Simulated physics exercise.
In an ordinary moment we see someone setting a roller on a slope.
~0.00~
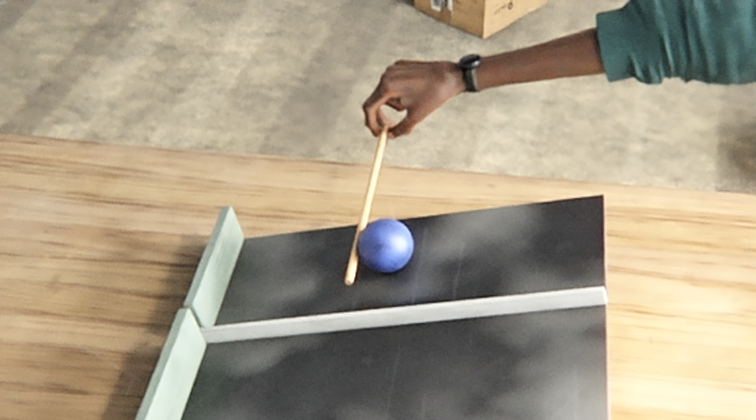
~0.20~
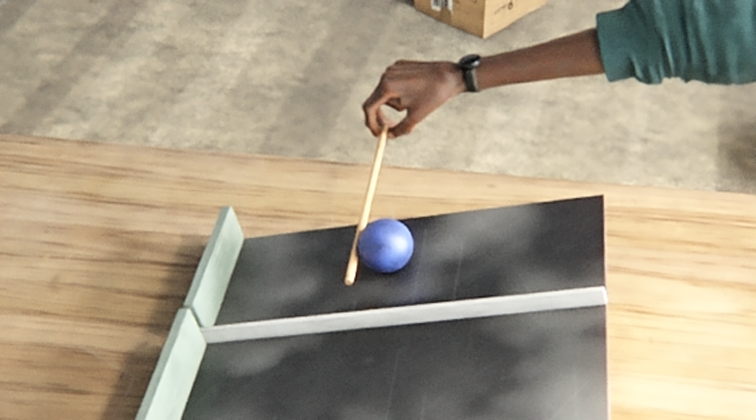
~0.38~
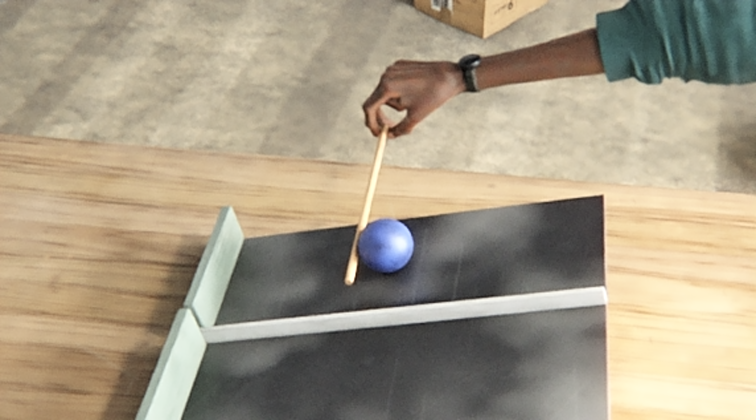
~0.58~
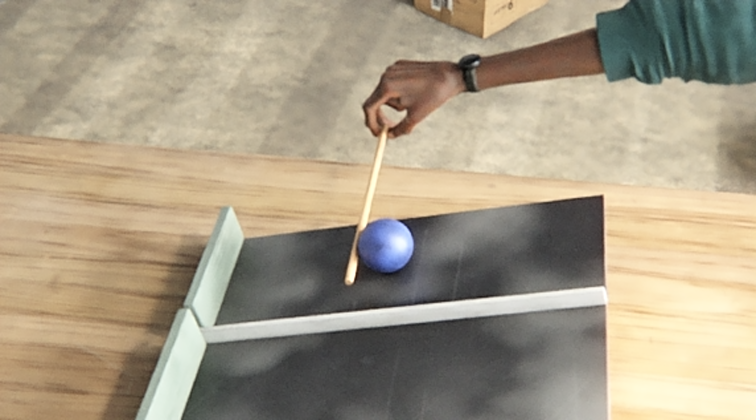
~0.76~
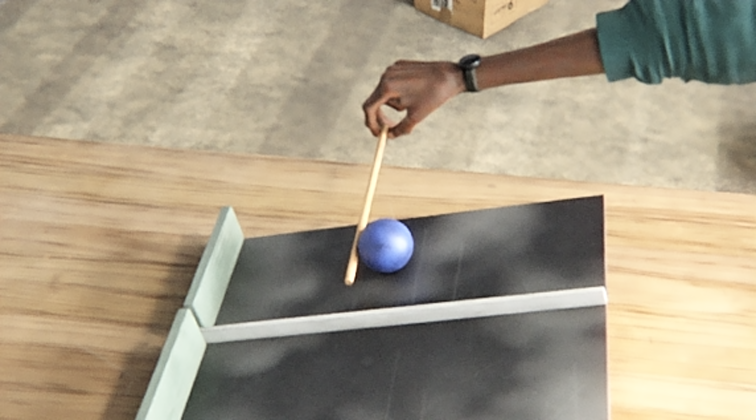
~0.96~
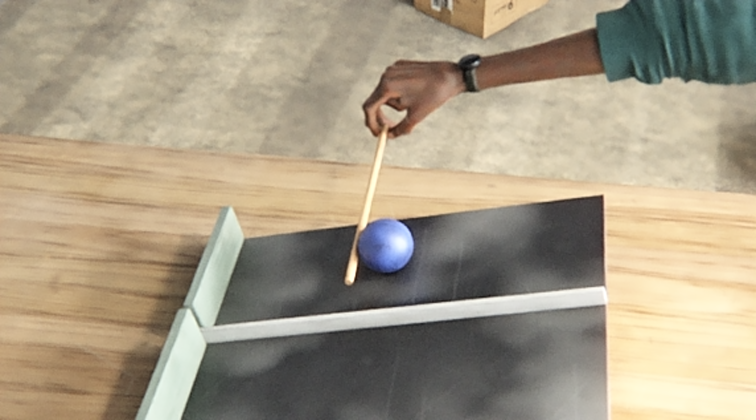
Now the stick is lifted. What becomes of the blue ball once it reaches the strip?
The blue ball comes to rest against it.
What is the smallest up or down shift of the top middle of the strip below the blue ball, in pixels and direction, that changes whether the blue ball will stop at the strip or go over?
Shift: 24 px, direction down.
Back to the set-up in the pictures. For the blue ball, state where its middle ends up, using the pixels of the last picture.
Its centre ends up near (244, 263).
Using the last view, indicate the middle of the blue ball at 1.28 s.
Centre: Approx (333, 253).
After 1.28 s, blue ball rolling on the board near (333, 252).
At rest (2.6 s), the blue ball is held by the strip, near (244, 263).
